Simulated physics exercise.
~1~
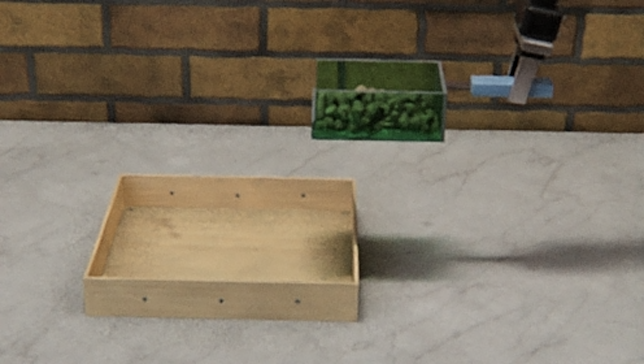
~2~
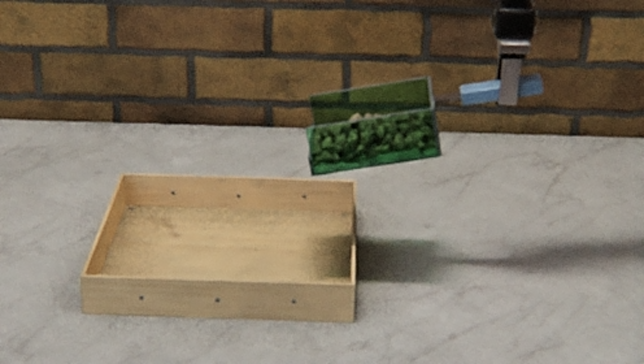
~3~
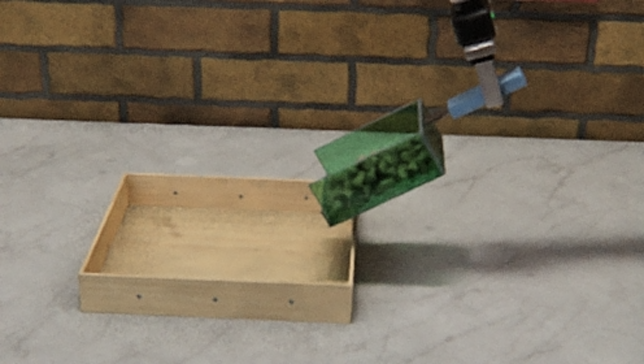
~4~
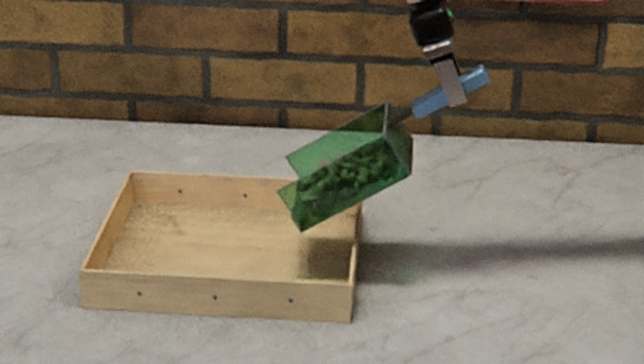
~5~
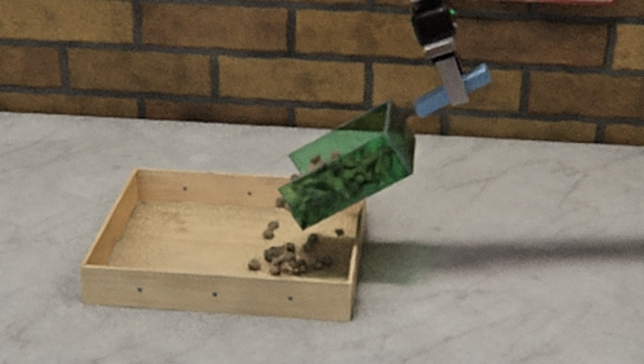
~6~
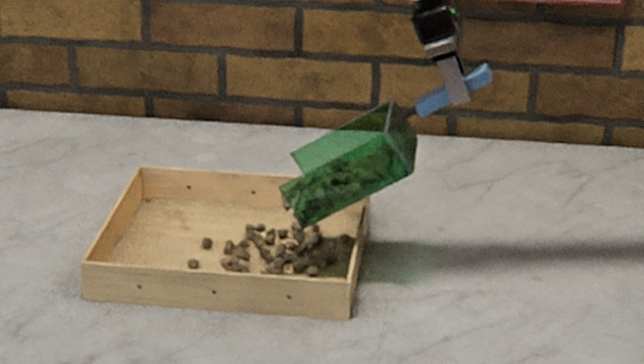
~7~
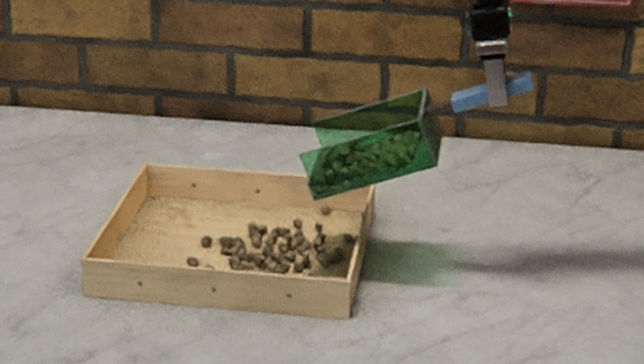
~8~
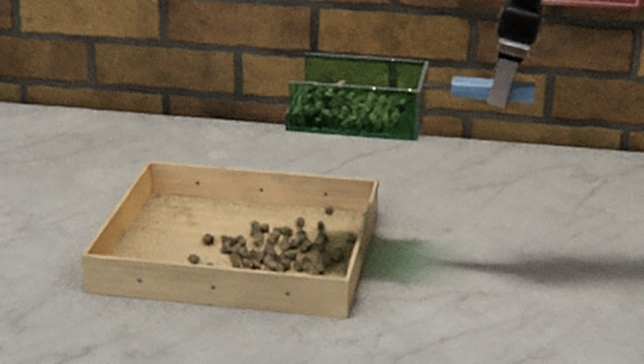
On a marble-look tabletop, a robot arm tilting a green clear-sided box, spilling some pebbles into a wooden tray, then levelling it.
